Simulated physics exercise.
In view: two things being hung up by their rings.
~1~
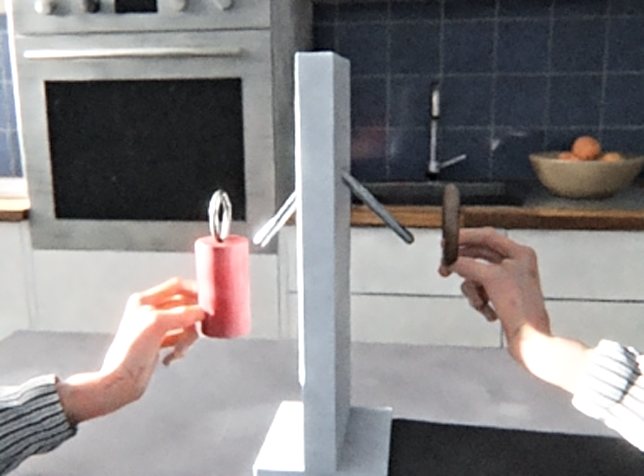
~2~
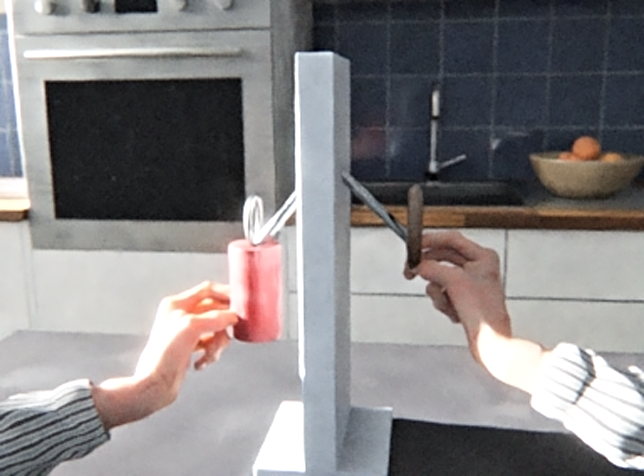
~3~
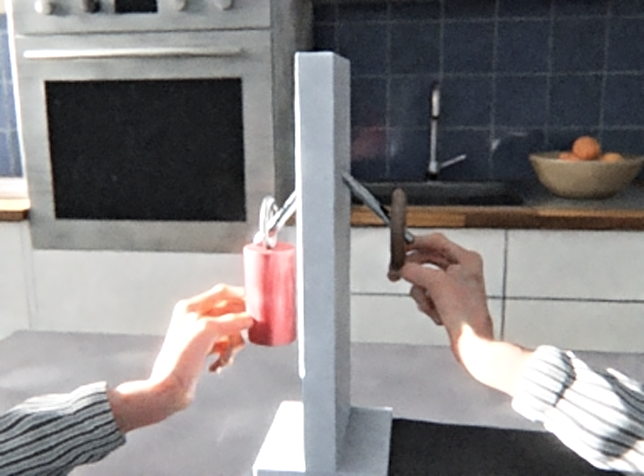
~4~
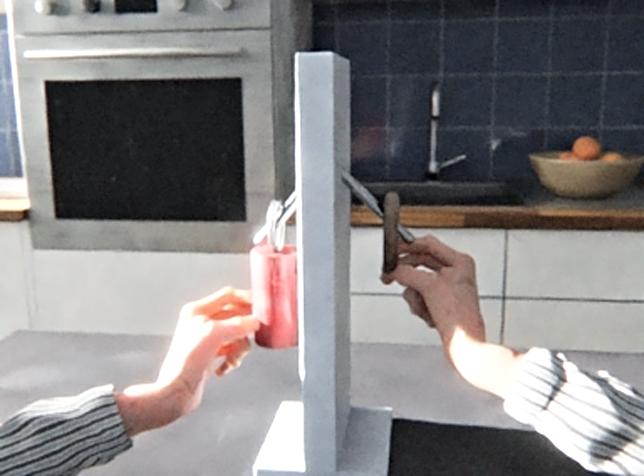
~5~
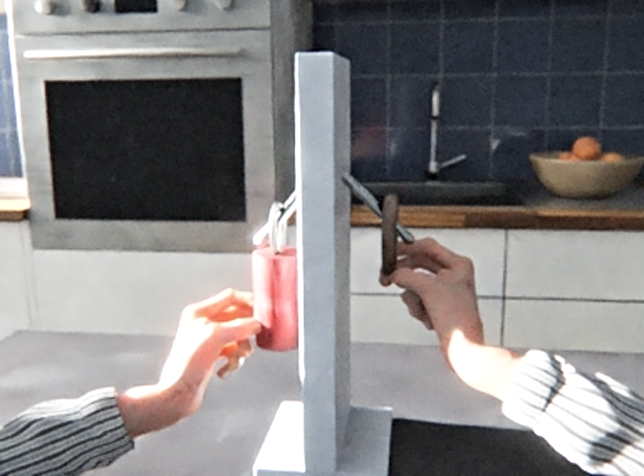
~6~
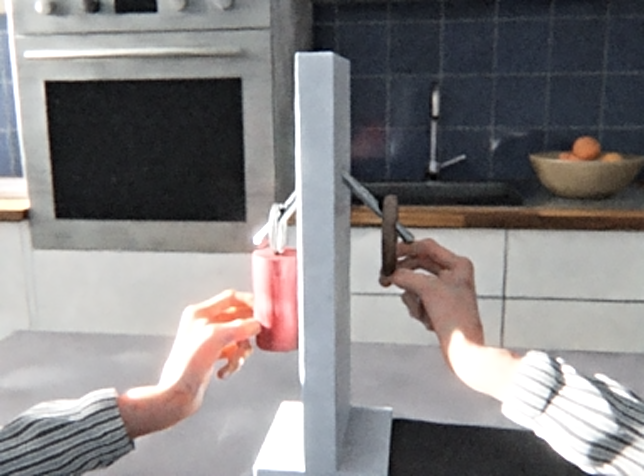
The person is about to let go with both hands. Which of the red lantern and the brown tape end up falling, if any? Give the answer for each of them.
Looking at each: The red lantern falls, the brown tape falls.
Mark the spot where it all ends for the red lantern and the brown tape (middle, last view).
In the last picture, the red lantern sits at (180, 420) while the brown tape sits at (450, 451).
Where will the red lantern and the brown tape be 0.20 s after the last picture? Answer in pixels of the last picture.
The red lantern will be at about (250, 365) and the brown tape at about (419, 300).
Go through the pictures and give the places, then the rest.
In the first picture, still on the way; red lantern (223, 262); brown tape (450, 226); peg stand (335, 263).
In the second picture, still on the way; brown tape (415, 228); peg stand (335, 263).
In the third picture, still on the way; red lantern (271, 268); peg stand (335, 263).
In the fourth picture, still on the way; brown tape (392, 234); peg stand (335, 263).
In the fifth picture, still on the way; red lantern (279, 274); peg stand (335, 263).
In the sixth picture, in place, still held; red lantern (279, 274); brown tape (390, 237); peg stand (335, 263).
Then, 0.20 s on from there, red lantern on its way down near (250, 364); brown tape turned 54° from its first pose near (419, 300).
In the end, the red lantern drops to the table, near (180, 420); the brown tape drops to the table, near (451, 452).
